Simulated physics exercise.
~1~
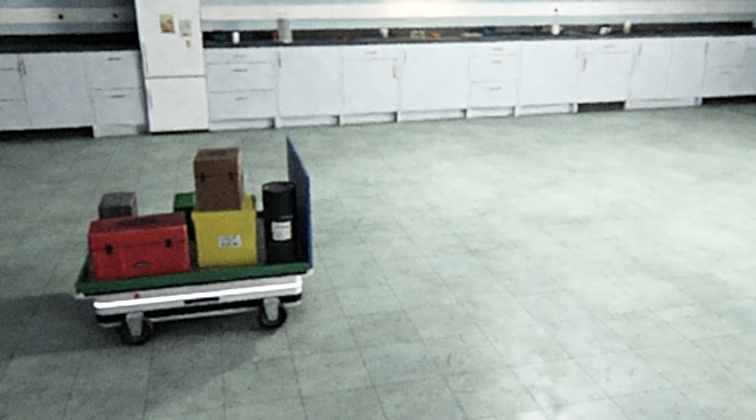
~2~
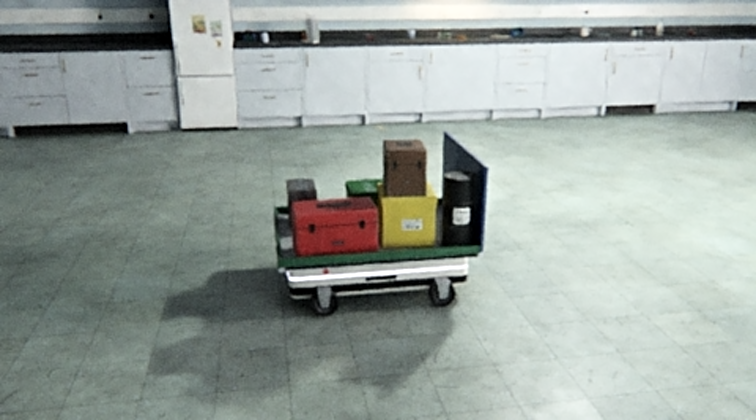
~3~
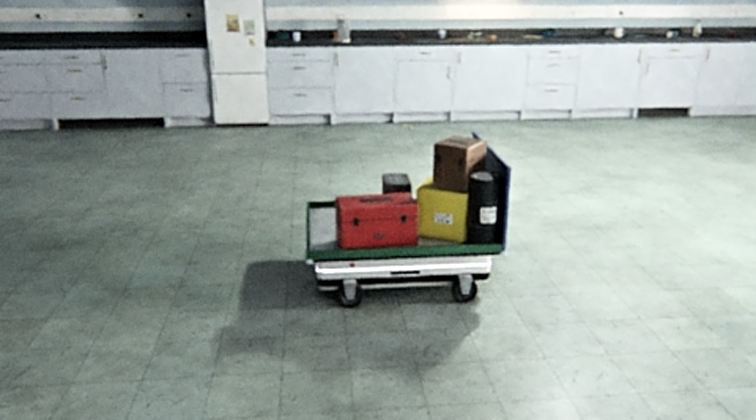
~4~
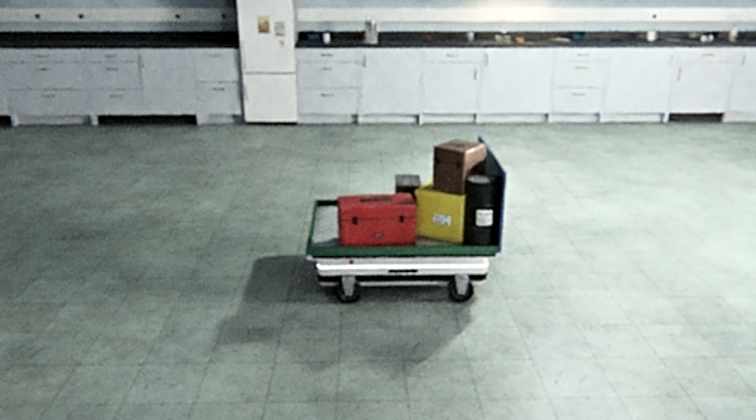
Flatbed cart carrying toolboxes, parcels, a yellow tote and a black canister rolling right across a tiled floor, then stopping, load upright.
